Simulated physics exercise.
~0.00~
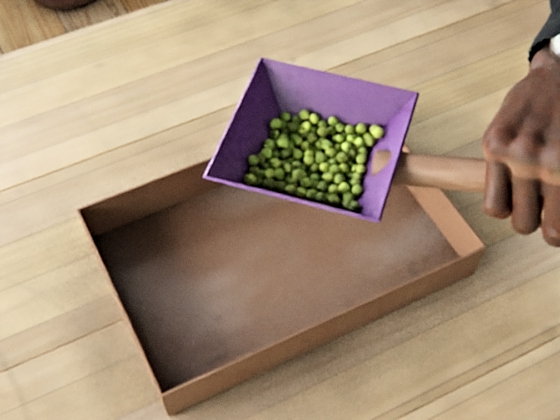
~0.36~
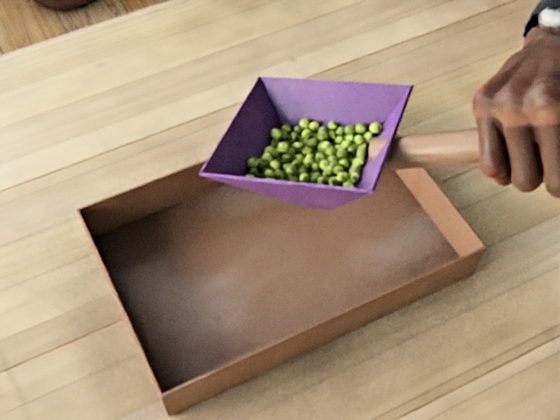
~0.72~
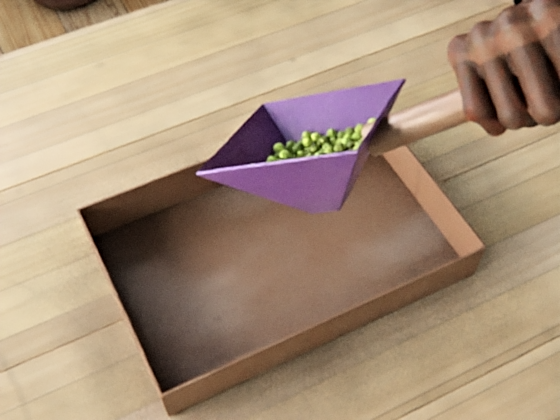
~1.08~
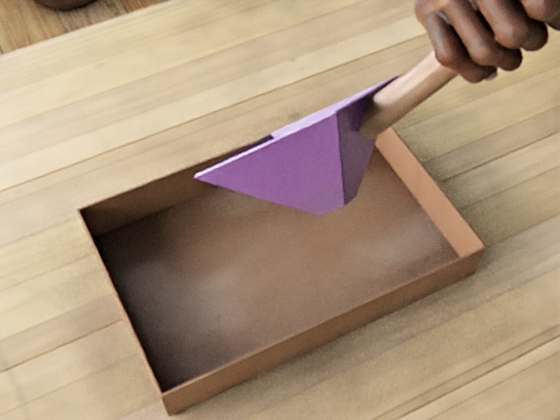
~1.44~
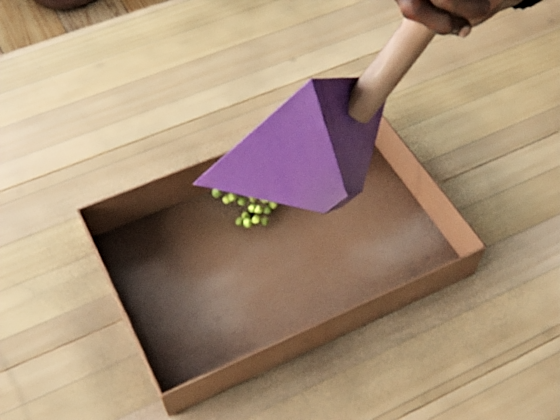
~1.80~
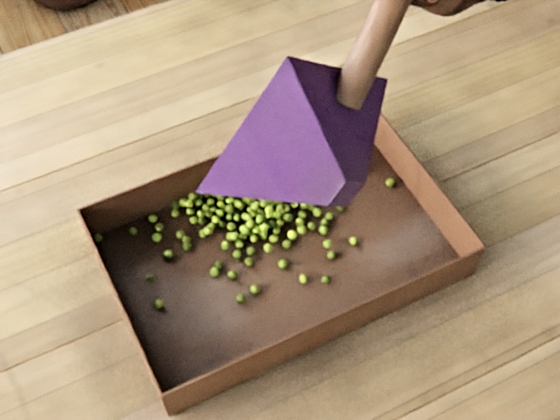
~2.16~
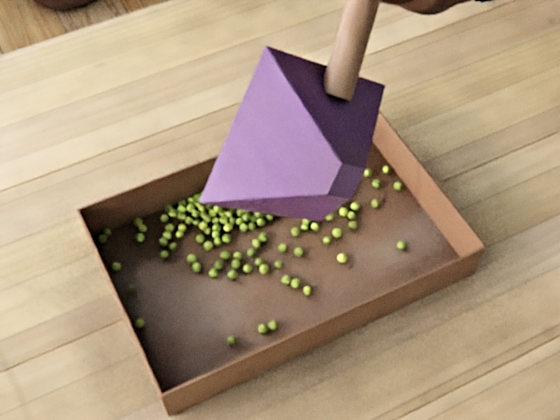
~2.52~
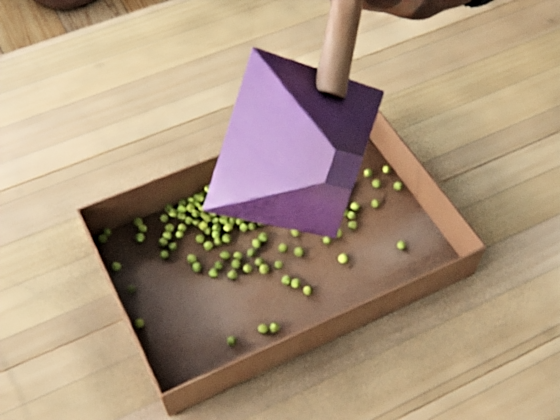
A purple scoop full of round green peas is held by its wooden handle over a shallow brown tray, seen from above at an angle on a pale wooden table. The hand at the right lifts the handle and steadily tips the scoop, until its raised side hides the peas. A small cluster then drops from the lower edge, and many more pour out and scatter across the tray. The scoop keeps turning until its handle stands nearly upright. At the end the peas lie still, mostly gathered towards the back left, with a few strays at the front and right.
